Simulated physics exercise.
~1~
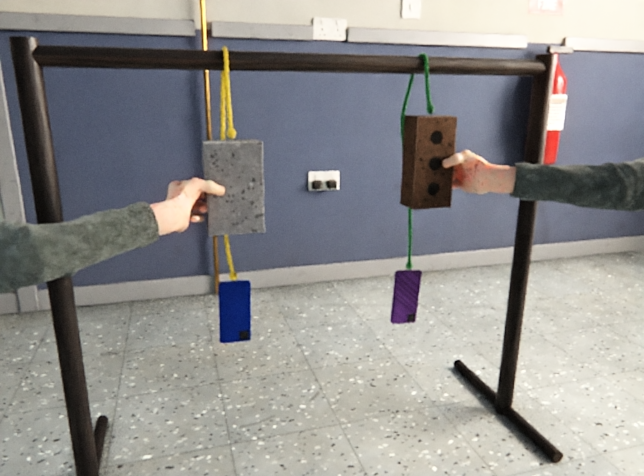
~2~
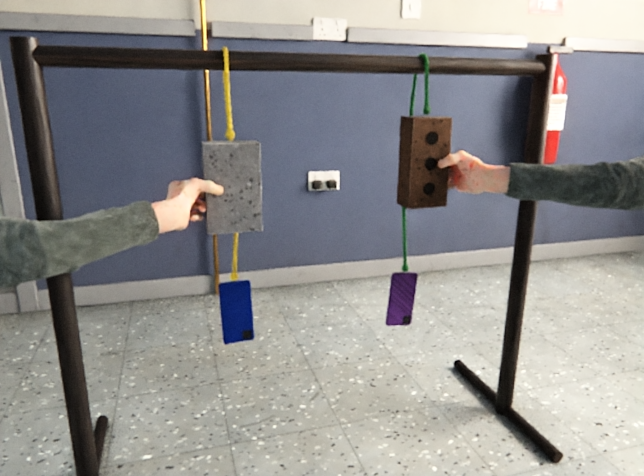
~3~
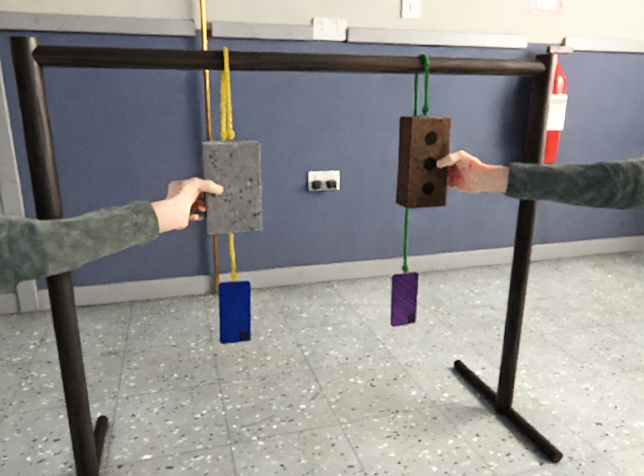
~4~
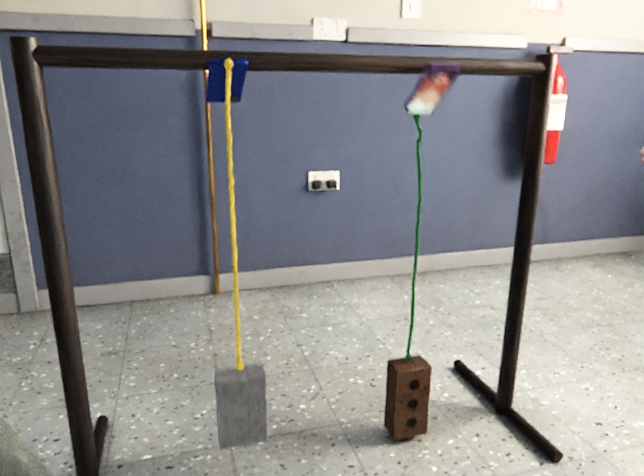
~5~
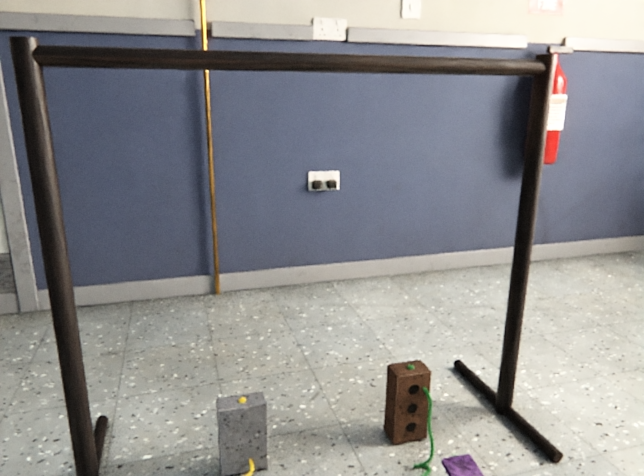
In a room with a speckled floor, two hands held a grey paver and a brown brick roped over a dark rail to dangling phones, then let go, and both blocks dropped to the floor, whipping the phones up and pulling the ropes off.
